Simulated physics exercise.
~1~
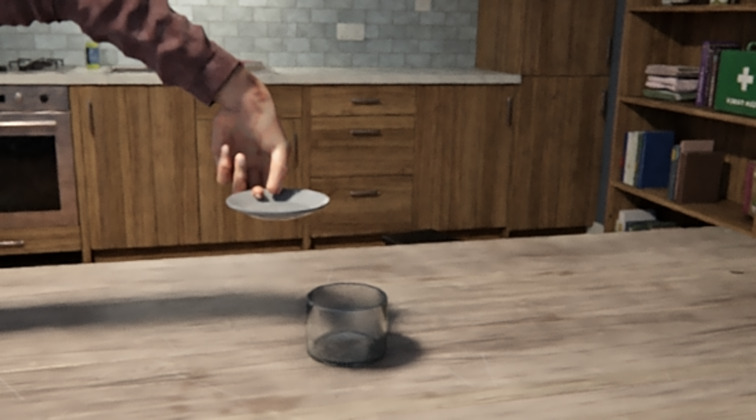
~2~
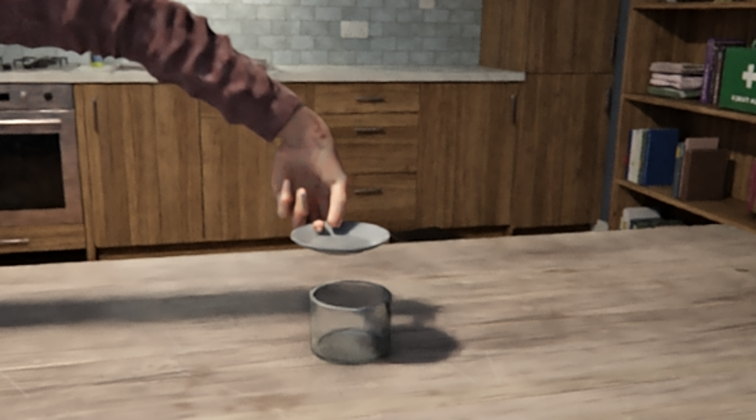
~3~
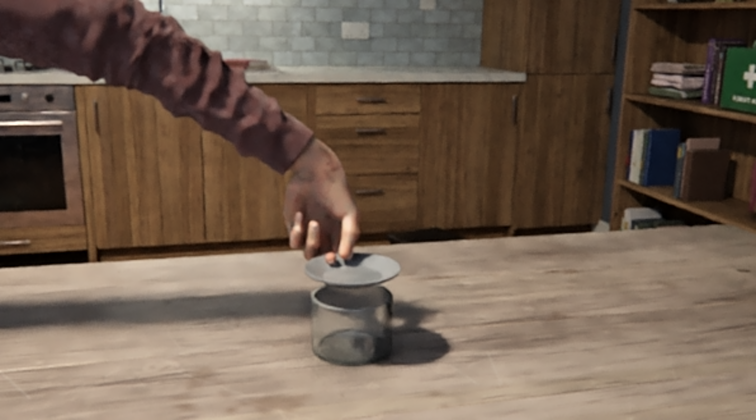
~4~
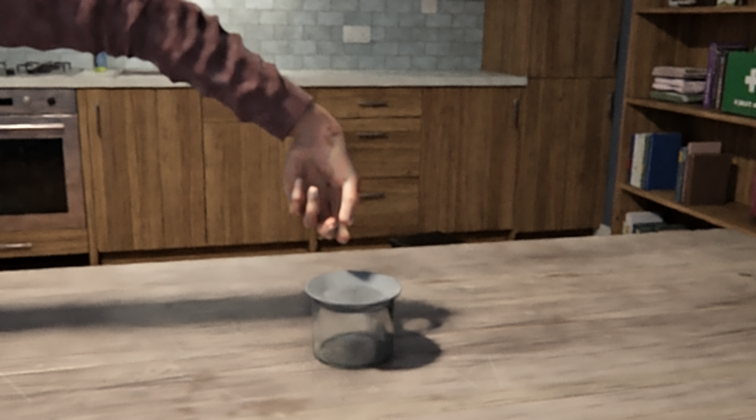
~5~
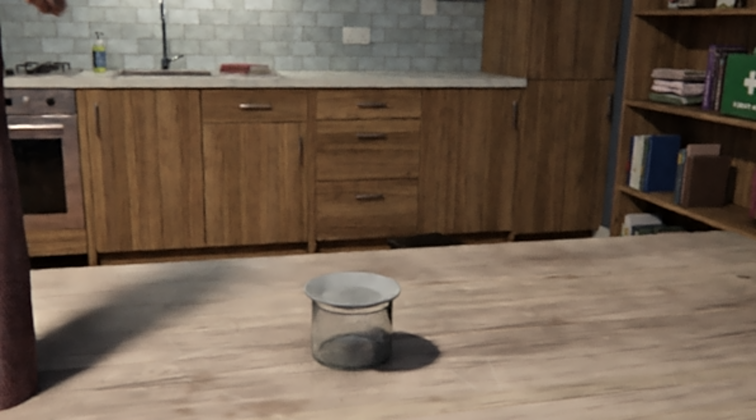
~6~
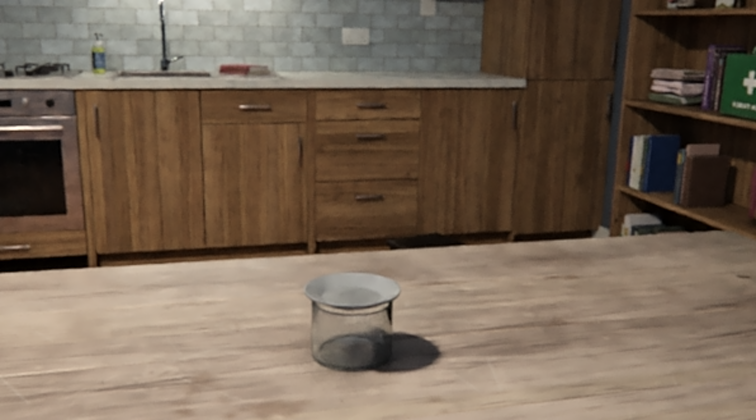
A hand in a maroon sleeve carried a grey saucer rightward over an open glass on a wooden table, lowered it onto the rim, then let go and drew back out of view to the left, leaving the saucer resting on top like a lid.
